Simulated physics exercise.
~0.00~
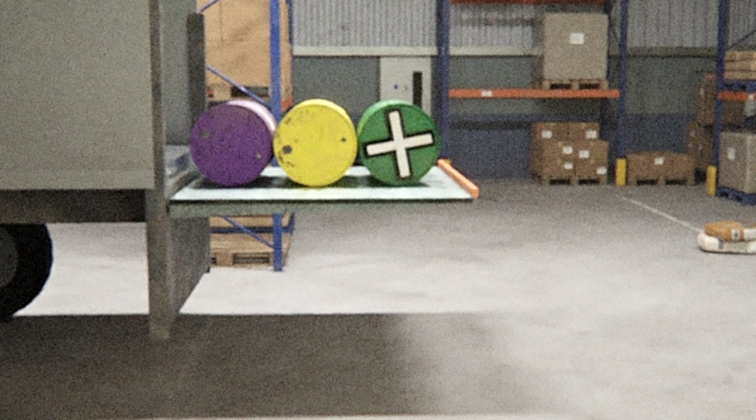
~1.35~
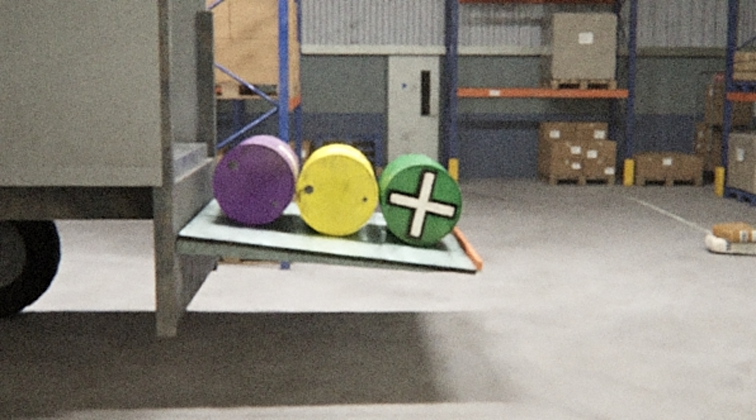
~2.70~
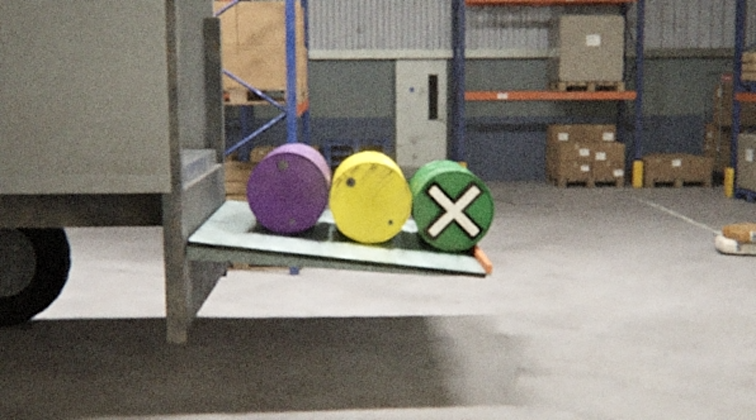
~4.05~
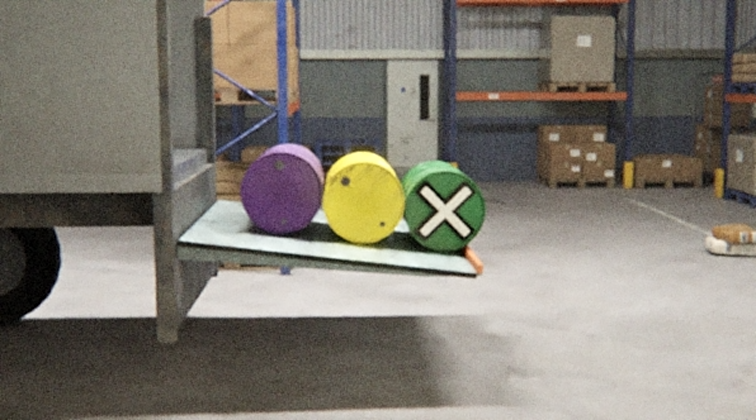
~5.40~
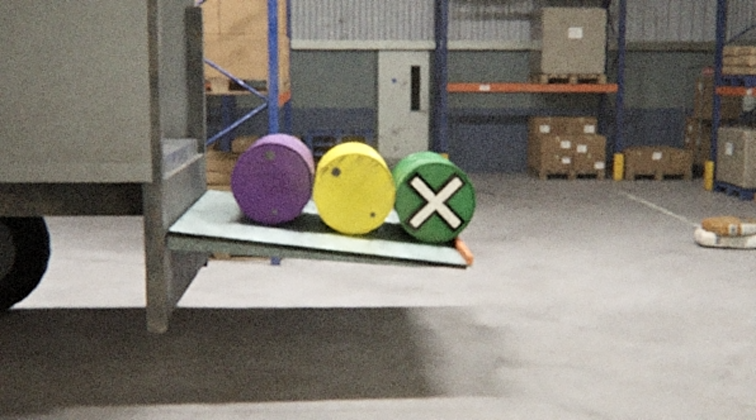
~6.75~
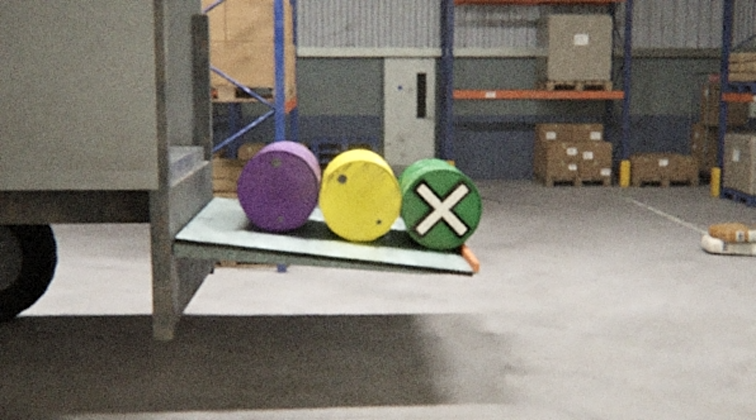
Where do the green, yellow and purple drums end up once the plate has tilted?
All three are still on the tilted plate, with the green one nearest the orange flap at the outer edge and the yellow and purple ones behind it.
In a warehouse, three drums roll right as a truck's lift plate tilts, but stay aboard.
